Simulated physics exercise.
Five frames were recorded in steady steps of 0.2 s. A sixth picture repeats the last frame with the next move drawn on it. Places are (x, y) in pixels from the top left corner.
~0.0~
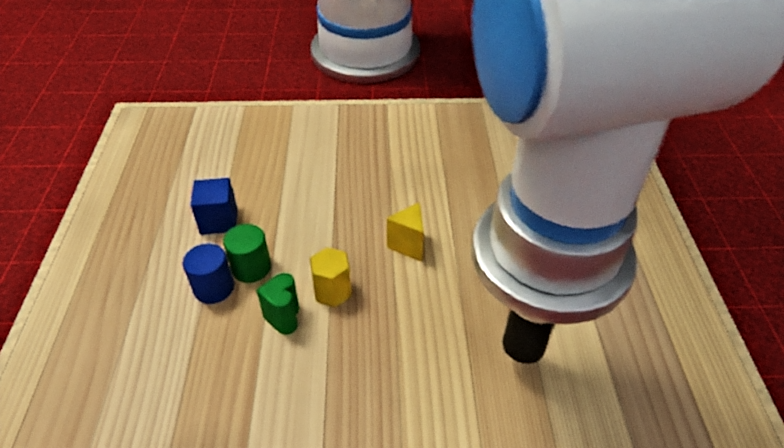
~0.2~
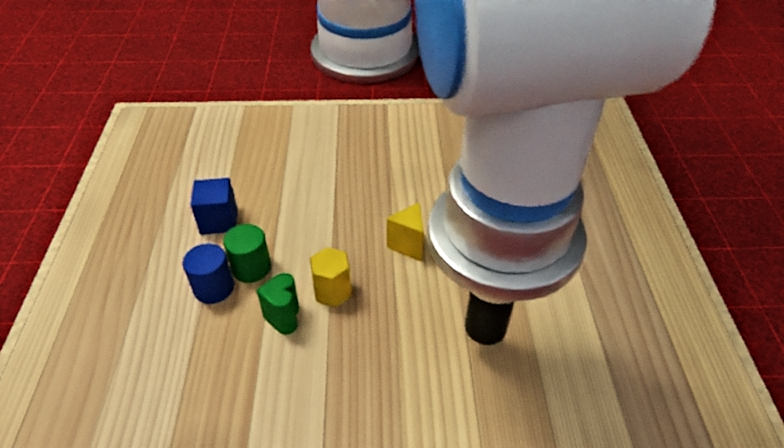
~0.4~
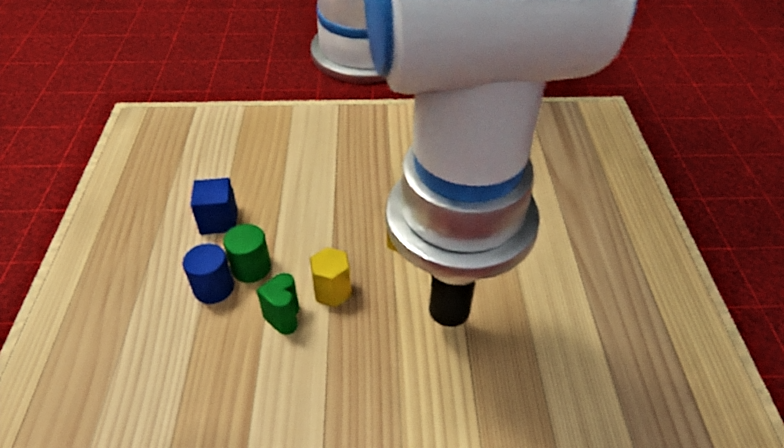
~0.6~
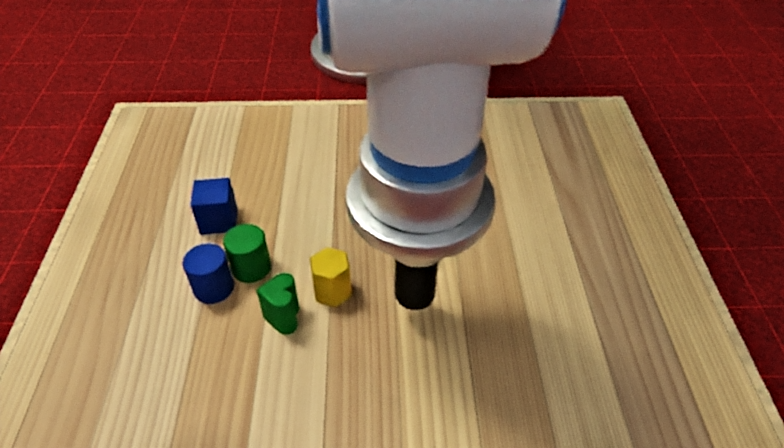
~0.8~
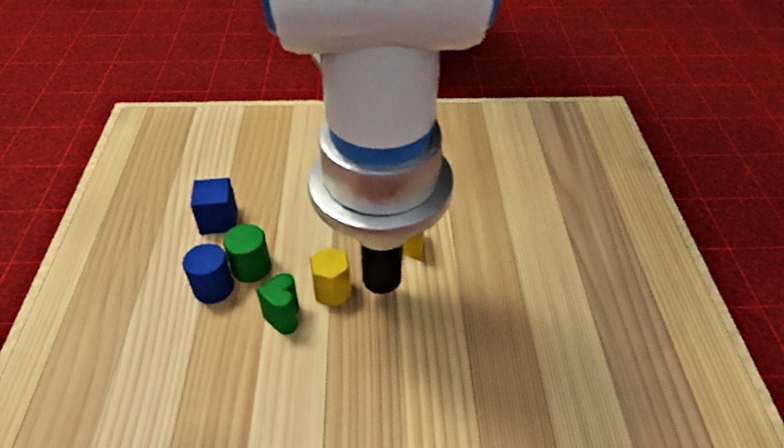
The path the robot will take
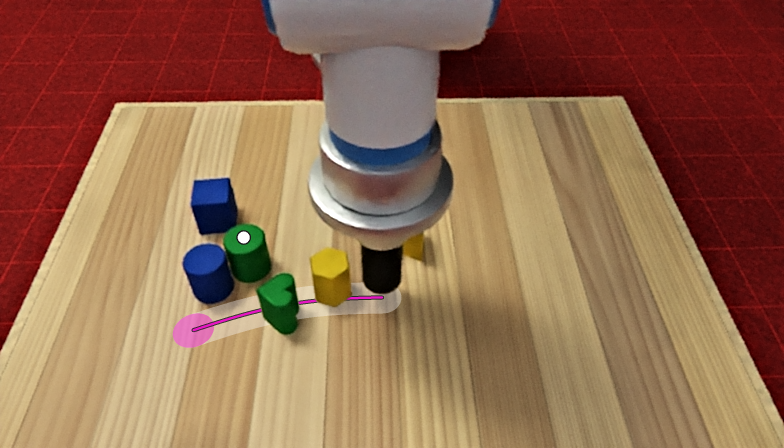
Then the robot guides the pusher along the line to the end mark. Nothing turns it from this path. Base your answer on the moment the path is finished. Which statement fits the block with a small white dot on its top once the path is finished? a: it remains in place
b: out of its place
It's b.
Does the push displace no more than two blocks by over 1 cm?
Short answer: No.
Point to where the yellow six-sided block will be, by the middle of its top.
In the picture, it is at (257, 248).
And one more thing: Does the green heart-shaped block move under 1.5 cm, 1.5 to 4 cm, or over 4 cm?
Over 4 cm.
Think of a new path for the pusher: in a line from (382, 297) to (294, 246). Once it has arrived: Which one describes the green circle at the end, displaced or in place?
The green circle will stay where it stands.
The line goes from (382, 297) over (320, 300) and (258, 311) to (194, 330); the dot is on the green circle.
On the path given first. One third of the way, pusher at (316, 282); yellow six-sided block at (286, 253), turned 50° clockwise.
Two thirds of the way, pusher at (252, 293); green circle at (233, 228); green heart-shaped block at (232, 310), turned 75° anticlockwise; yellow six-sided block at (257, 249).
At the end, pusher at (186, 312); blue circle unmoved; green circle at (233, 228); green heart-shaped block at (210, 323), turned 120° anticlockwise; yellow six-sided block at (257, 248), turned 120° clockwise.
